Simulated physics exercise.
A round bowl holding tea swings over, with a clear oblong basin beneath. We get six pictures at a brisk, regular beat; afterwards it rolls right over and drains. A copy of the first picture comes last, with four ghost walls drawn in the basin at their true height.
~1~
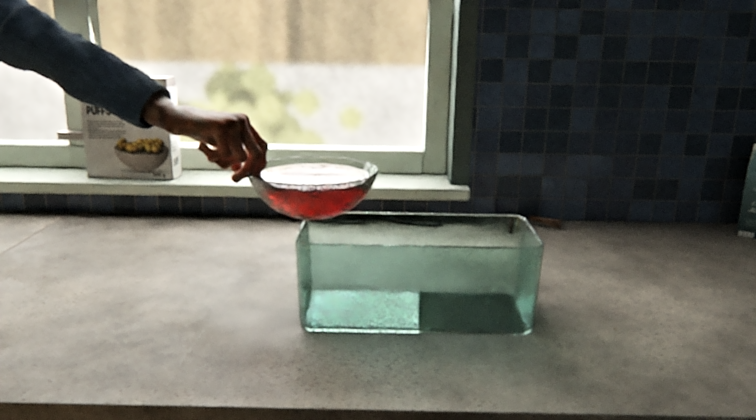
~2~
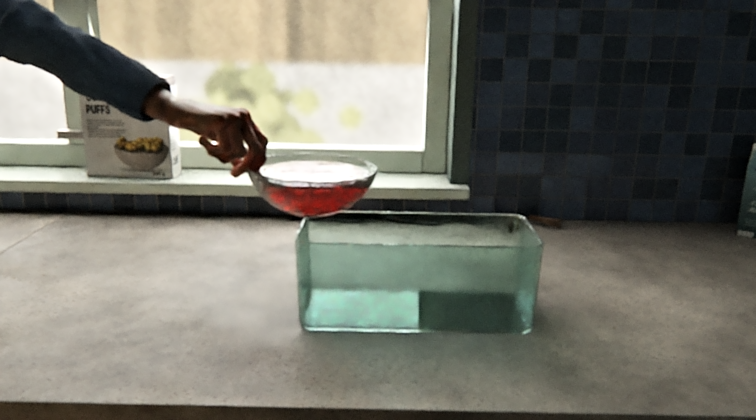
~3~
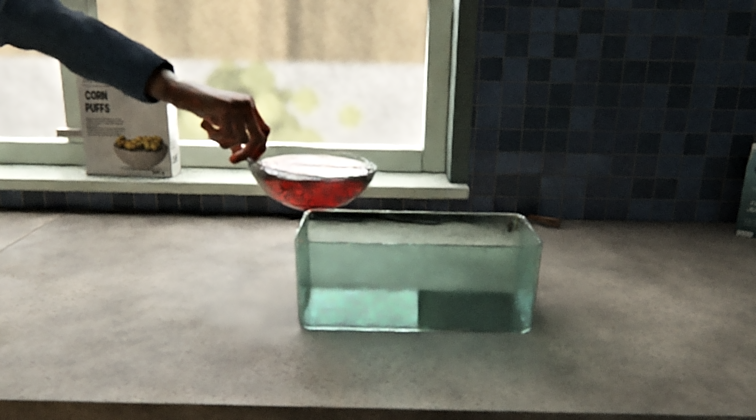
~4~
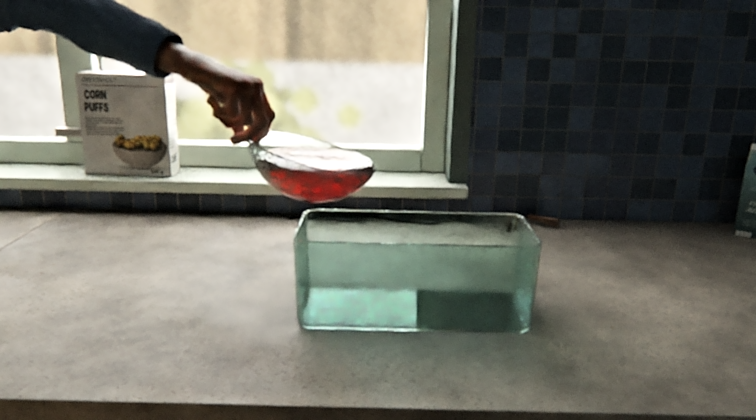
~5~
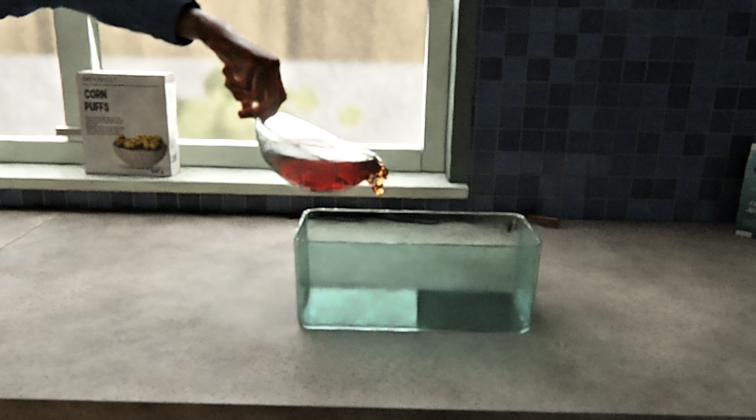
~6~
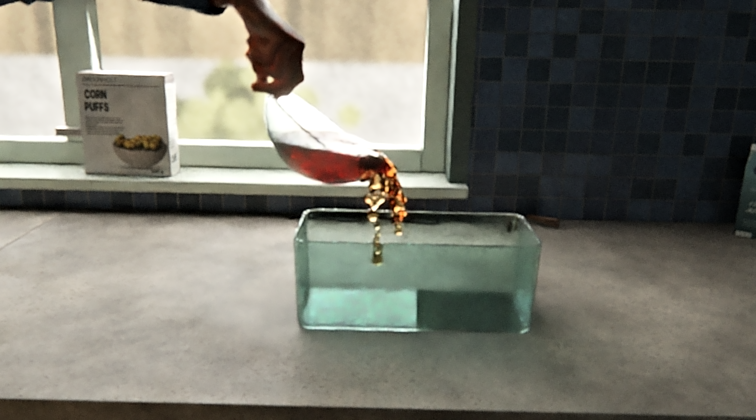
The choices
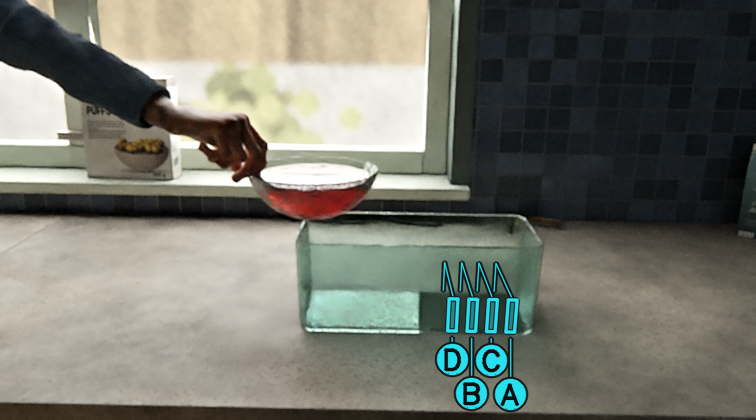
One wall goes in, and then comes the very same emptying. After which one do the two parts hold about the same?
D works best here.
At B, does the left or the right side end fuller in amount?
The left one.
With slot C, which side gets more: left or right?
More ends on the left.
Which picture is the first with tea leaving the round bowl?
Picture 4.
In cyan, A at (510, 338); B at (471, 337); C at (491, 338); D at (452, 337).
If A is chosen, about 88 % ends left of the wall and 11 % right of it.
If B is chosen, about 87 % ends left of the wall and 11 % right of it.
If C is chosen, about 94 % ends left of the wall and 6 % right of it.
If D is chosen, about 48 % ends left of the wall and 51 % right of it.
